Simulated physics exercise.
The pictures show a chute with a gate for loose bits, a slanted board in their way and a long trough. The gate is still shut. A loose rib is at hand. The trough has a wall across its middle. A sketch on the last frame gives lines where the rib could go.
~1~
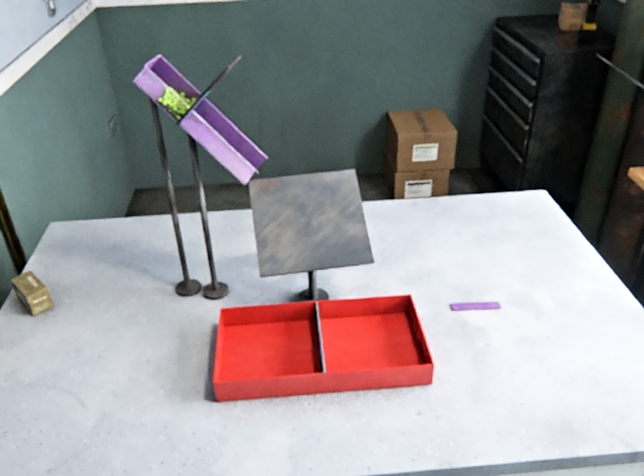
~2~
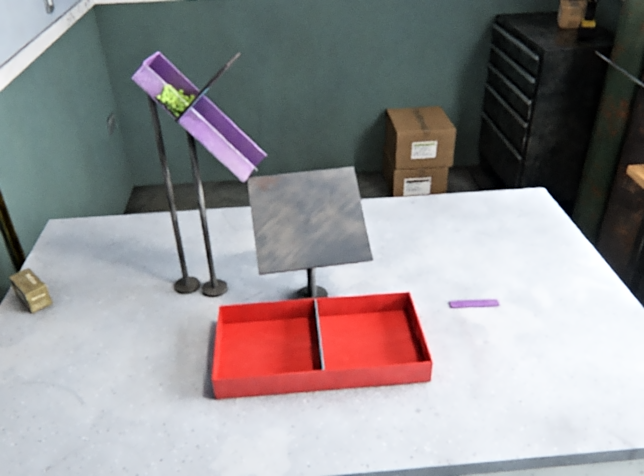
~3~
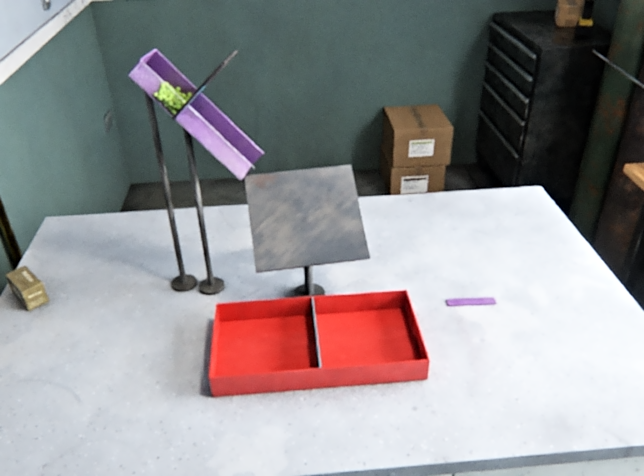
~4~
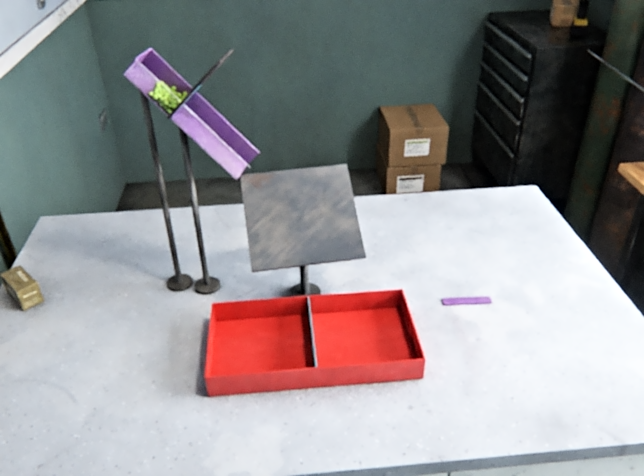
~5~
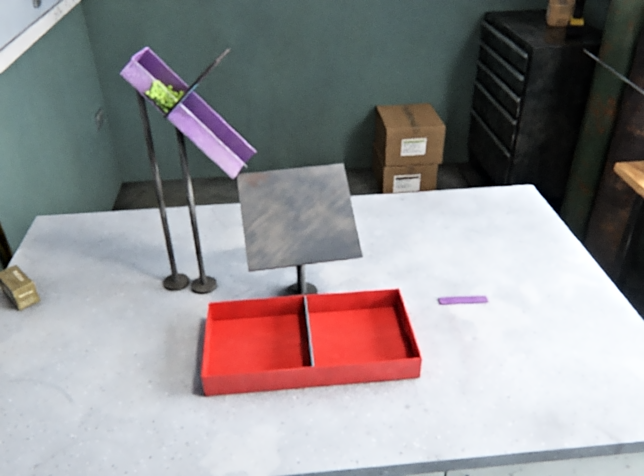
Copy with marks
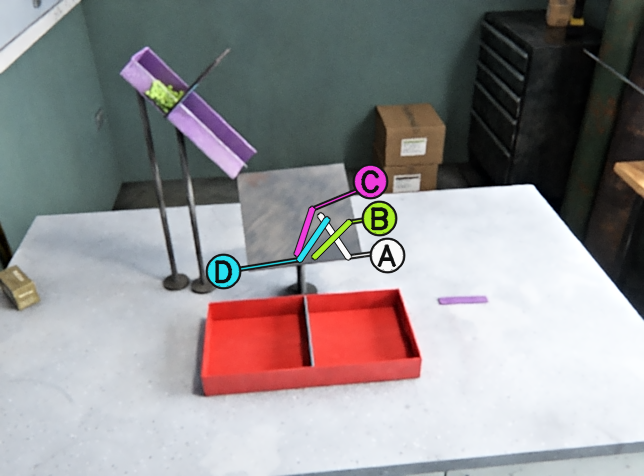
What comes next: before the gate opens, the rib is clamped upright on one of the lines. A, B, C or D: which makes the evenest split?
The answer is line B.
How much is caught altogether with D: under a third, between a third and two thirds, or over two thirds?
Over two thirds.
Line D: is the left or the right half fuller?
Left.
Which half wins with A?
Right.
On the marked copy, line A from (320, 215) to (348, 257); line B from (349, 222) to (314, 256); line C from (312, 209) to (297, 253); line D from (326, 219) to (299, 259).
With A, of what is caught, a small part in the left half, most in the right.
With B, of what is caught, about two thirds in the left half, about a third in the right.
With C, of what is caught, nearly all in the left half, a small part in the right.
With D, of what is caught, nearly all in the left half, a stray few in the right.
